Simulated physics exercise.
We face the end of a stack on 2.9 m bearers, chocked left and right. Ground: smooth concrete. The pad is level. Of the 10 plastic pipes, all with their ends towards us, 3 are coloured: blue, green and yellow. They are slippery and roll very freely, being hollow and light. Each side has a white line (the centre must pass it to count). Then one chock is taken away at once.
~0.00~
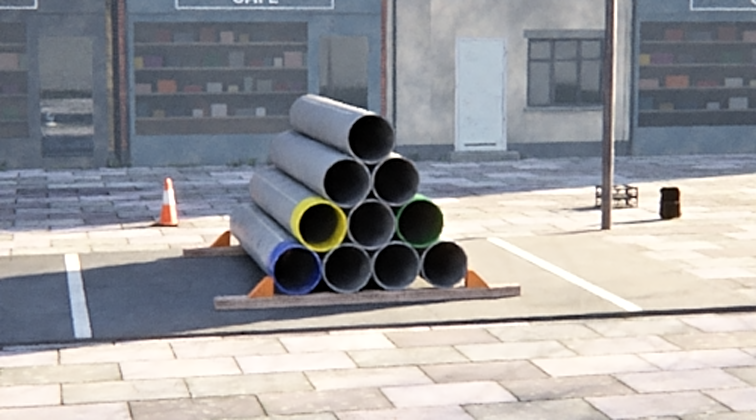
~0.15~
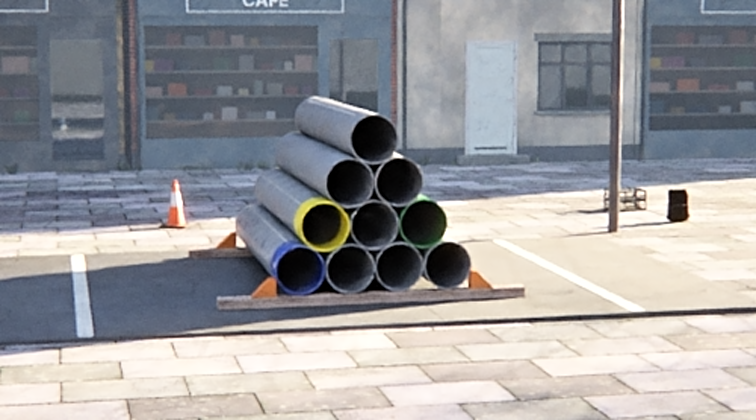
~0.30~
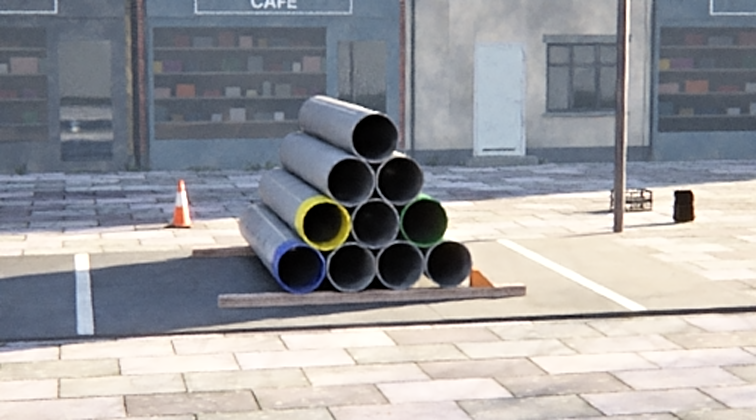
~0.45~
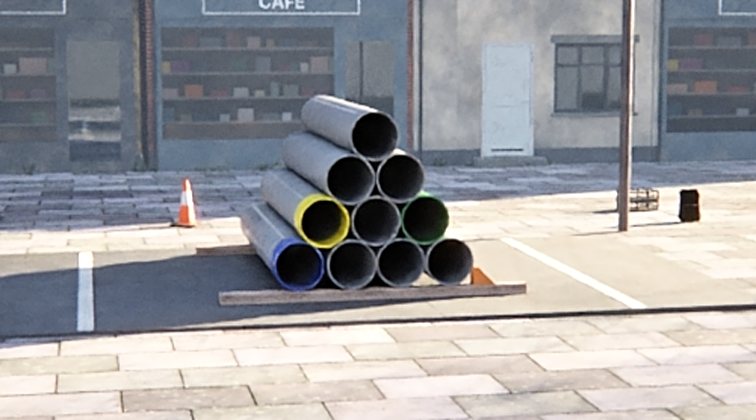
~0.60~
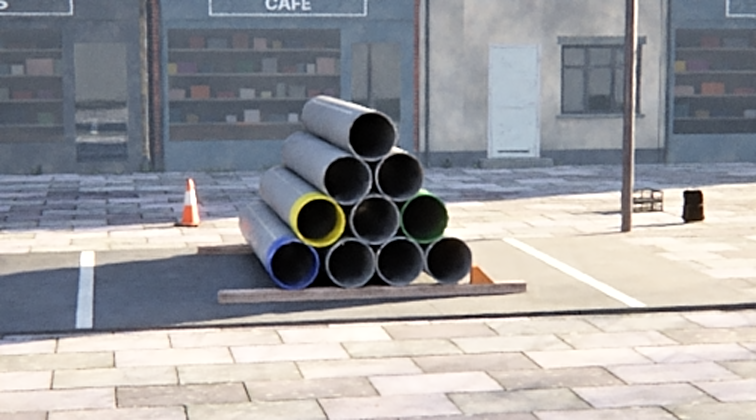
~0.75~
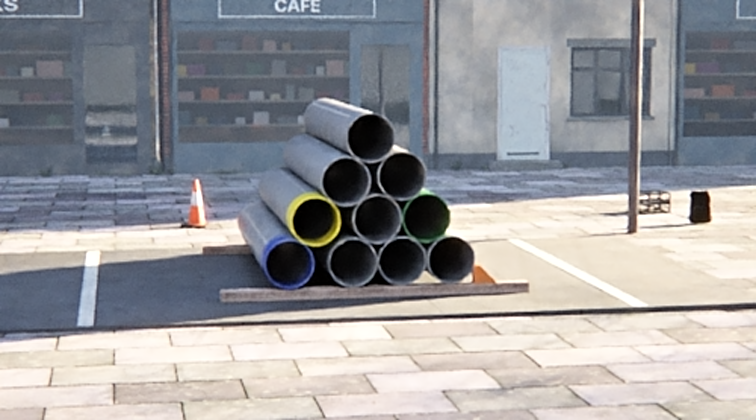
In the video, grey pipes, some with blue, yellow or green rims, sit stacked between orange chocks on a paved street. The left chock disappears, then the blue-rimmed and yellow-rimmed pipes shift slightly left as the view drifts slightly.
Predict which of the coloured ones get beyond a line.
Blue rolls past a line. Green does not cross a line. Yellow gets beyond a line.
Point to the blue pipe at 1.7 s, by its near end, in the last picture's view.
Near (175, 279).
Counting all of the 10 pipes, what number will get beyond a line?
4 of them.
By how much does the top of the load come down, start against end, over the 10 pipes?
About 80 cm.
Then, 1.7 s in, blue is off the bearers, 80 cm short of the left line, rolling left; green is up on others, 100 cm from the bearers' right end; yellow is on the bearers, 20 cm from the bearers' left end, rolling left; 0 over a line so far.
Then, 3.0 s in, blue is past the left line; green is up on others, 95 cm from the bearers' right end; yellow is off the bearers, 90 cm short of the left line, rolling left; 1 over a line so far.
Then, 4.4 s in, blue is past the left line; green is up on others, 100 cm from the bearers' right end; yellow is past the left line; 2 over a line so far.
In the end (10.9 s), blue is past the left line; green is up on others, 100 cm from the bearers' right end; yellow is past the left line; 4 over a line so far.
